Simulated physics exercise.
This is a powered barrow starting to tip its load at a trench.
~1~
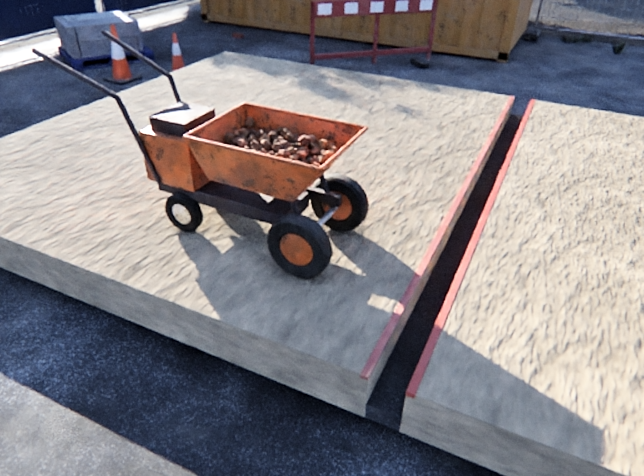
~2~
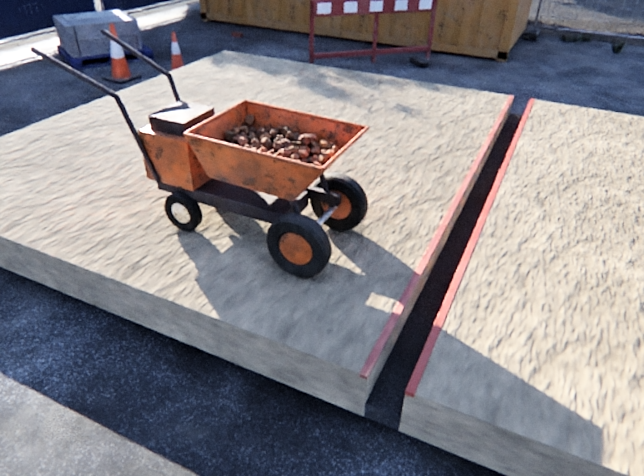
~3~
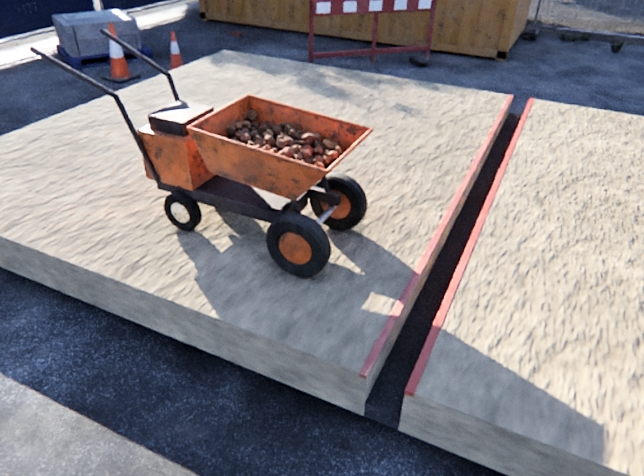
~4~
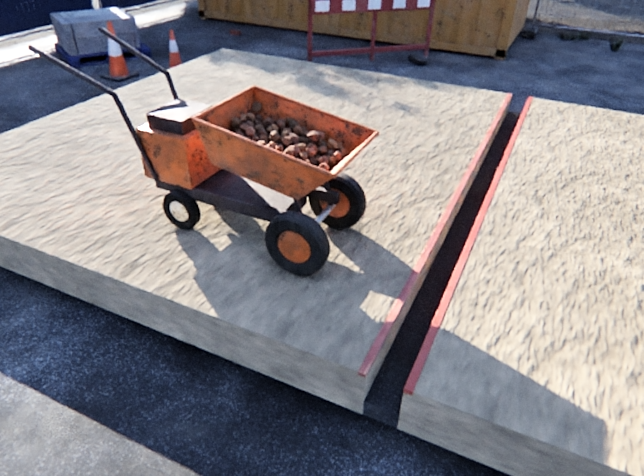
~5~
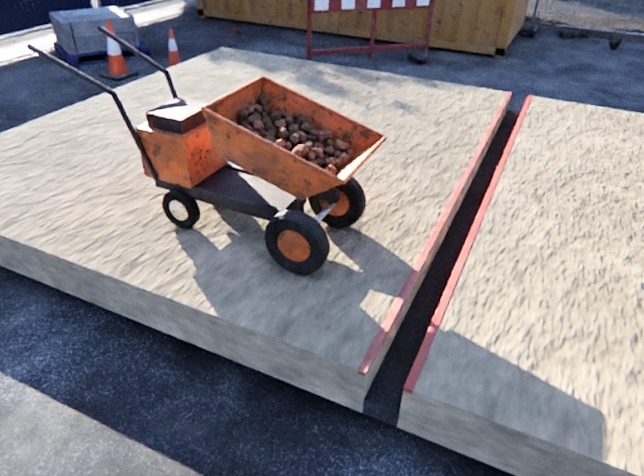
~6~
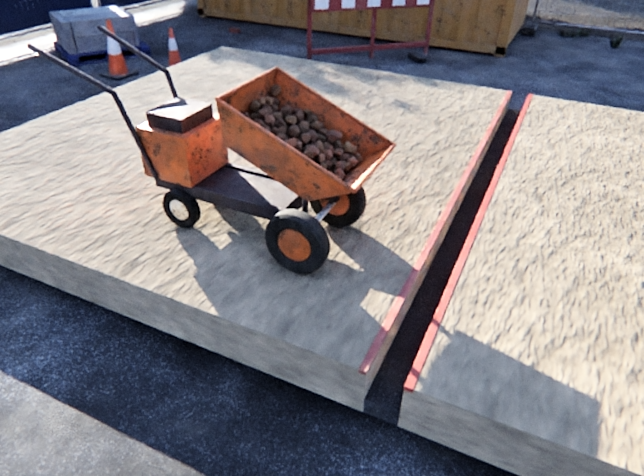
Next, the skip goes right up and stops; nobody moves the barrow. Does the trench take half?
The trench ends with over half of it.
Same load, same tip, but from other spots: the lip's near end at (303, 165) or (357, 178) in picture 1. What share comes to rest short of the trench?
In turn 30 and 0 in a hundred.
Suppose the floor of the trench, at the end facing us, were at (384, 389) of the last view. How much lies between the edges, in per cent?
Some 50 per cent.
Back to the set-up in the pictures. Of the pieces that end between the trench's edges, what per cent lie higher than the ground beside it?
Near 20 %.
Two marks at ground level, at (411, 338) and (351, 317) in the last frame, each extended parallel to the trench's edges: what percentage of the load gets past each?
In turn 40 and 100 in a hundred.
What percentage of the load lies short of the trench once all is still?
Some 10 per cent.
Soon, skip tipped steeply; all in the skip.
A while on, skip tipped right over; about half in the skip; a small part short of the trench; about a third in or heaped over the trench; a stray few beyond it; a stray few falling.
Towards the end, skip tipped right over; a small part in the skip; a small part short of the trench; about two thirds in or heaped over the trench; a small part beyond it.
Finally, skip tipped right over; a stray few in the skip; a small part short of the trench; most in or heaped over the trench; a small part beyond it.
